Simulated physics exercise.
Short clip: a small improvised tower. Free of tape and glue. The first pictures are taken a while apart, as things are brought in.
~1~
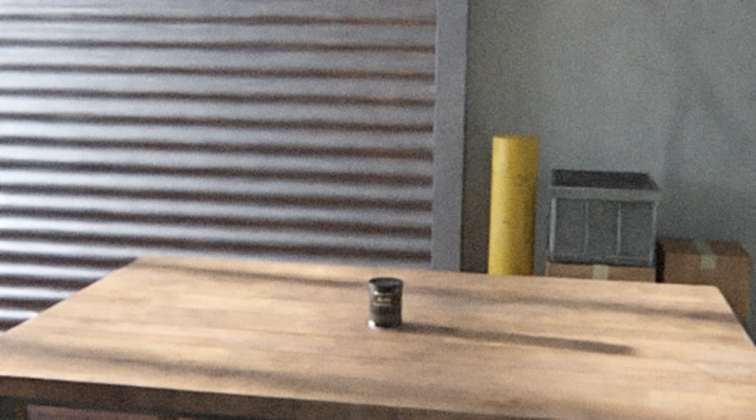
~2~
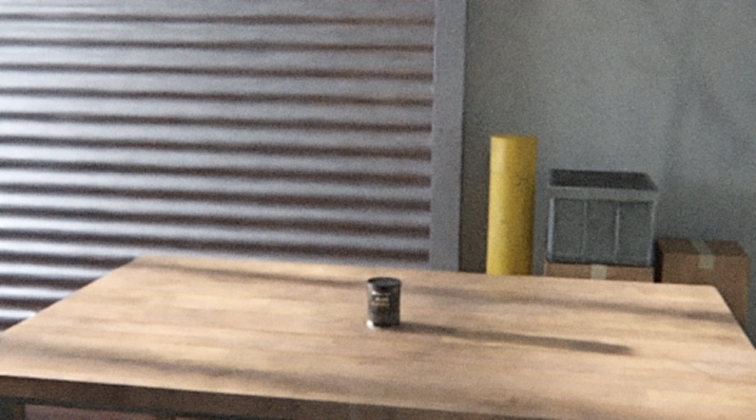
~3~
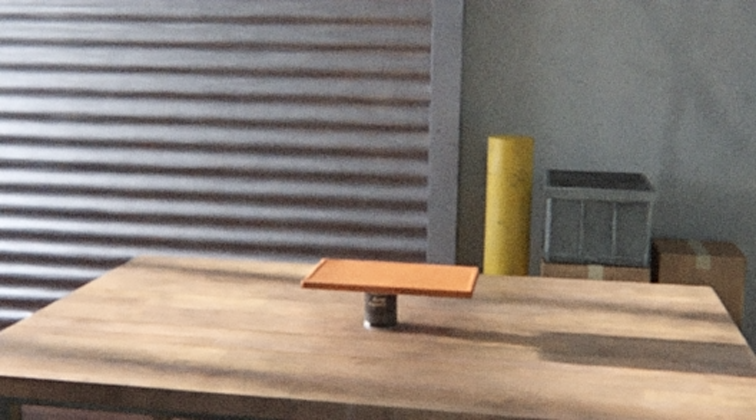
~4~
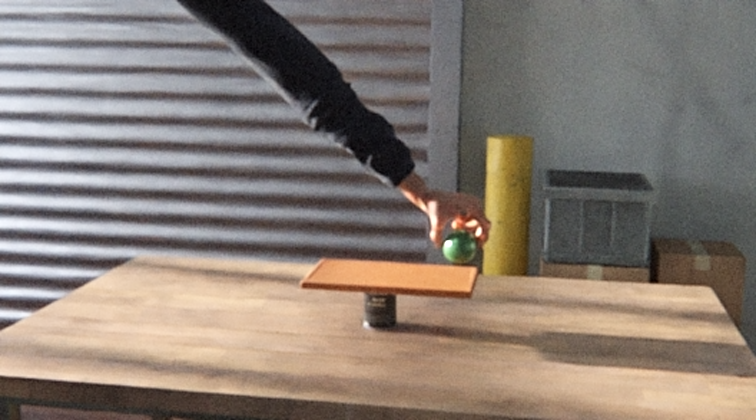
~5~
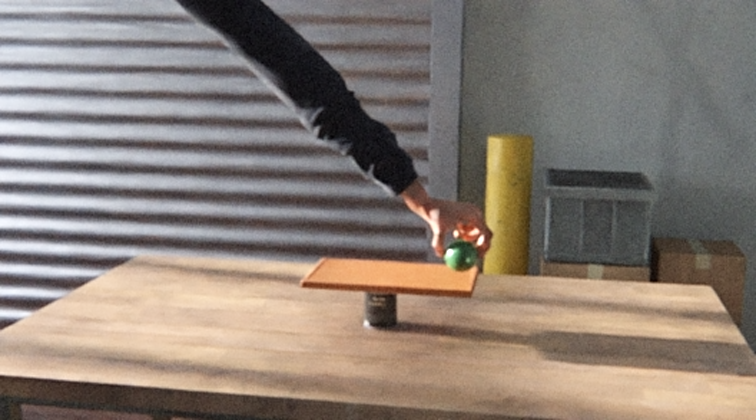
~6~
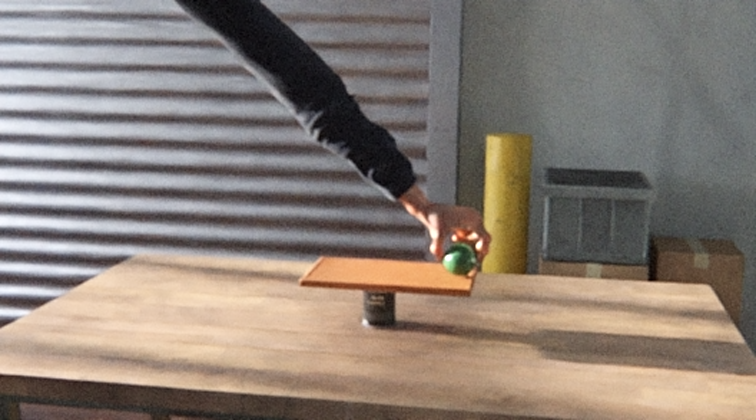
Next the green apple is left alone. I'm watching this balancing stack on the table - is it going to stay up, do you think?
No. Sure enough, it doesn't last, sadly.
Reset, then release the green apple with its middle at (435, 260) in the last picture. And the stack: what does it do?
After that, it tumbles down.
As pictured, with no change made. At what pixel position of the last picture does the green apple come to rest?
I'd say around (493, 316) in the last view.
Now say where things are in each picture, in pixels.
In the first picture, the last thing is not in view yet; black tin (386, 304).
In the second picture, the last thing is not in view yet; black tin (384, 303).
In the third picture, the last thing is not in view yet; black tin (381, 304).
In the fourth picture, still above its spot; green apple (460, 247); black tin (380, 304).
In the fifth picture, still above its spot; green apple (462, 256); black tin (381, 303).
In the sixth picture, set down, still held; green apple (460, 260); black tin (379, 302).
Then, 0.30 s later than the last frame, green apple now fallen; orange lid tilted by 38°.
Then, 0.40 s later than the last frame, orange lid tilted by 38°.
Then, 0.50 s later than the last frame, orange lid tilted by 33°.
Then, 1.30 s later than the last frame, orange lid tilted by 31°.
When it is over, fallen, green apple; left askew, orange lid; black tin as before. End places, in pixels of the last picture, green apple near (493, 316). The stack gives way.
